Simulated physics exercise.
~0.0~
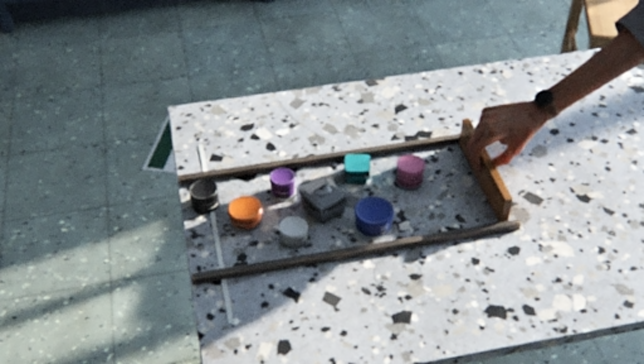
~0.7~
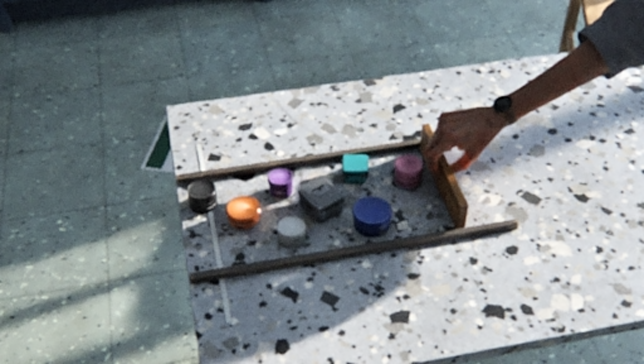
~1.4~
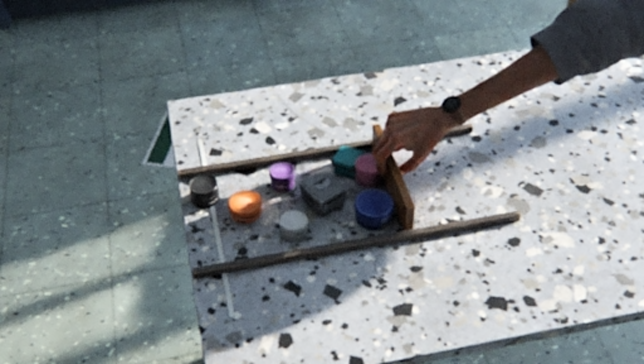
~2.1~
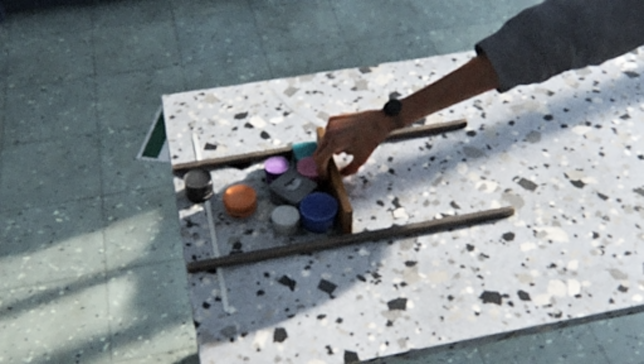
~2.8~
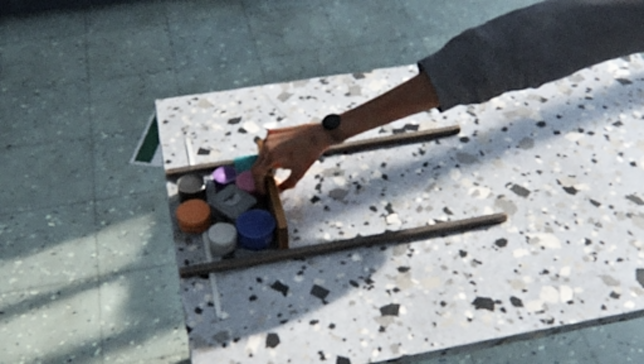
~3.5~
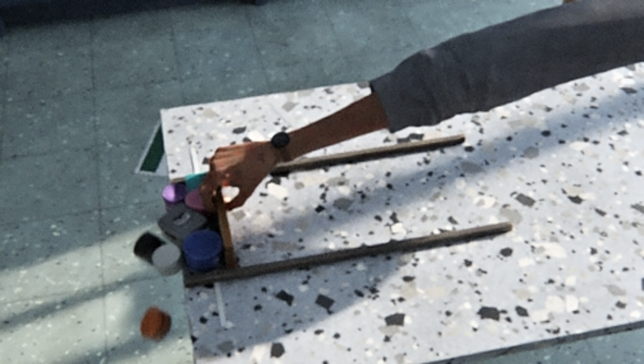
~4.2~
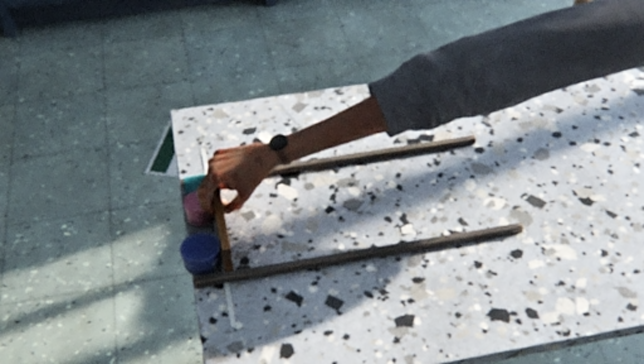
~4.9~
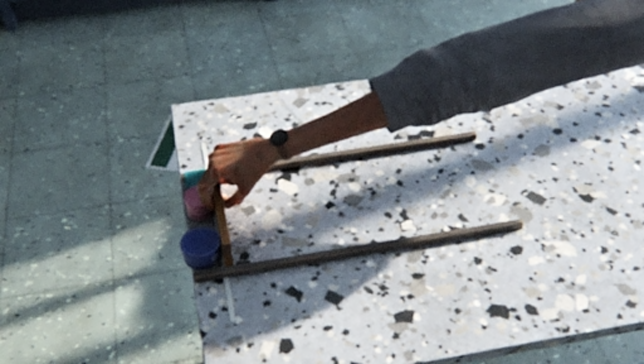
A hand slid an upright wooden board leftward between two rails across a speckled table, bunching small colourful pots and a grey case together, then pushing most of them off the edge until it stopped with the blue tub still at the brink.
